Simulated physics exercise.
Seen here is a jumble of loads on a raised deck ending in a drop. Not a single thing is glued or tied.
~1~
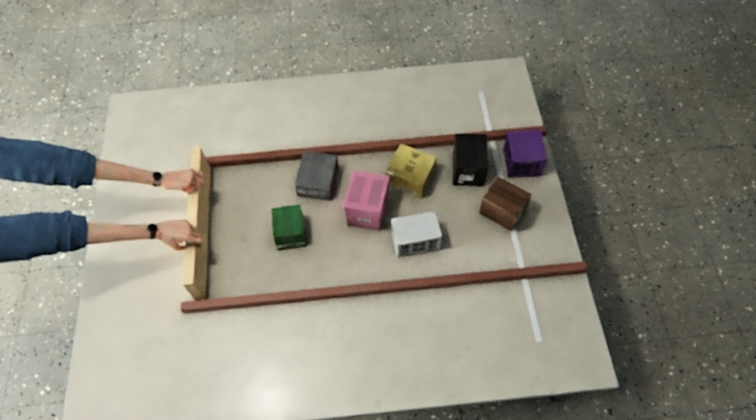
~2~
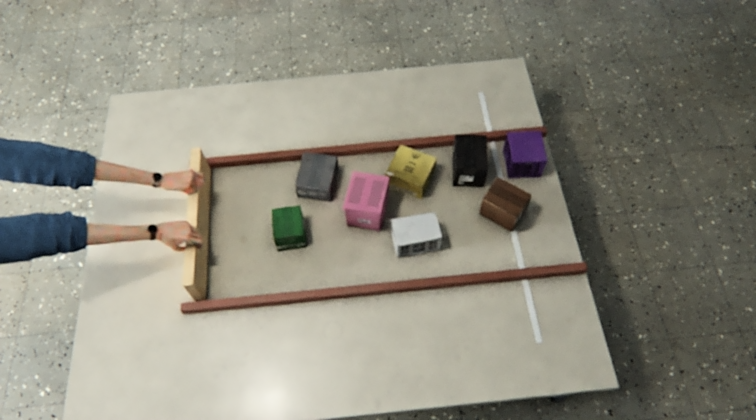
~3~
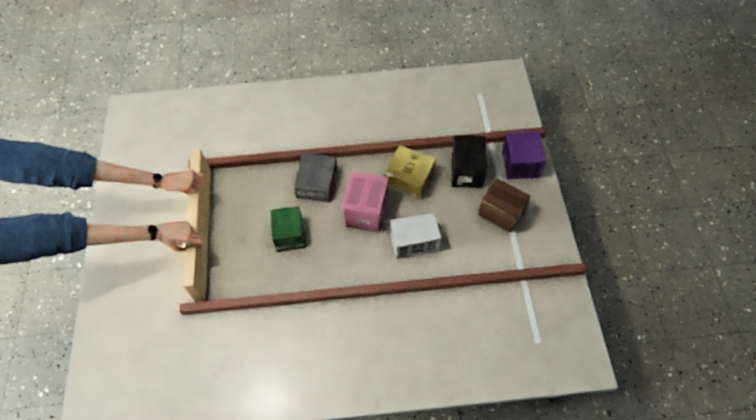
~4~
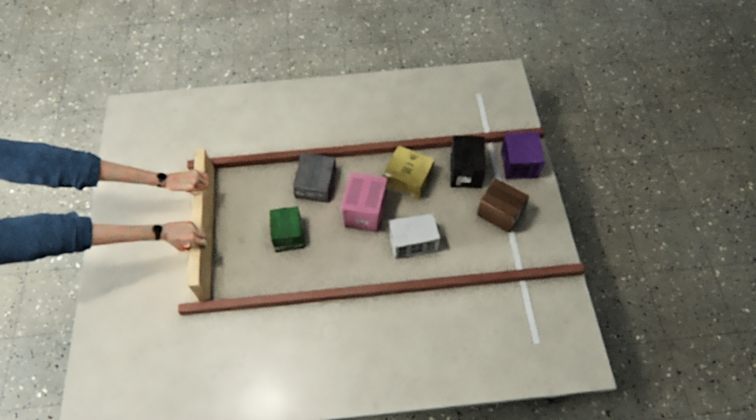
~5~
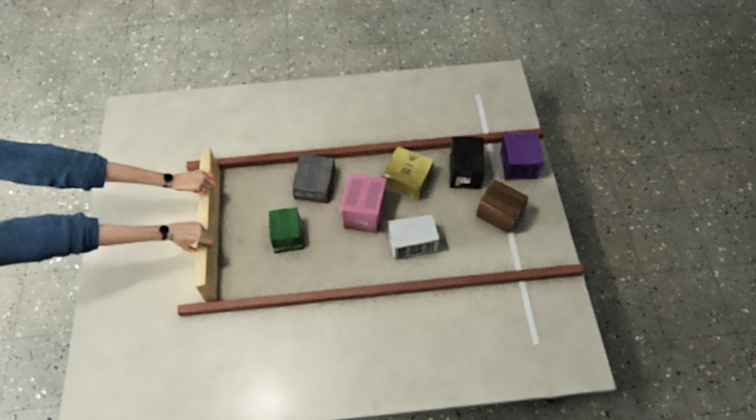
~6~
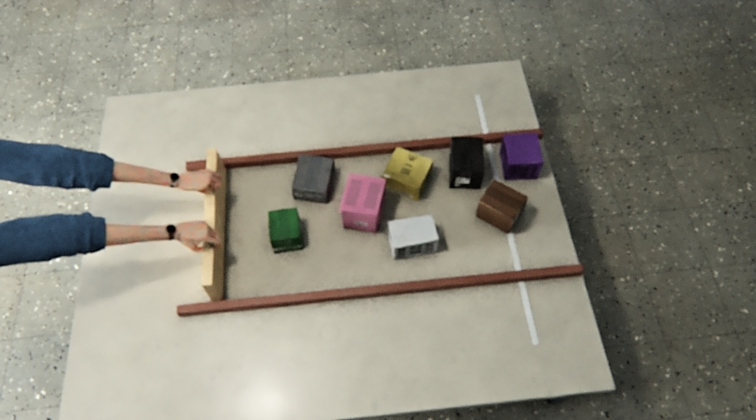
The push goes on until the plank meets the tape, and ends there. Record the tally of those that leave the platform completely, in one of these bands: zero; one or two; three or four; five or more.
Tally: Three or four.
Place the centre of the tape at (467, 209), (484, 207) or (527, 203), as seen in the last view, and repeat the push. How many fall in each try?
In order, 1, 3 and 5.
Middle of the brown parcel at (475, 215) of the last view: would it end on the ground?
Put there, it simply leaves the top.
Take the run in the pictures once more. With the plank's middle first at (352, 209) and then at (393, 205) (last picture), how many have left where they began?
One spot: 4. Other spot: 6.
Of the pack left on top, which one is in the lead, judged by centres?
The yellow box, it is.
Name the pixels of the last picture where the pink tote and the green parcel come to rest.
In the last picture they sit at about (555, 186) and about (522, 208).
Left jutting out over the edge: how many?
My count gives 2.
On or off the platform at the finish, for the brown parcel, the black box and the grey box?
One by one, the brown parcel slips off, the black box slips off and the grey box holds its position.
Soon after, none off yet; purple crate at rest near (521, 157); brown parcel at rest near (501, 206); black box at rest near (466, 163).
Then, none off yet; purple crate tipped a little near (565, 153); brown parcel moved about its own width near (543, 202); black box moved well along near (533, 157).
By the end, the number that fall off is three or four; fallen, black box, brown parcel and purple crate.
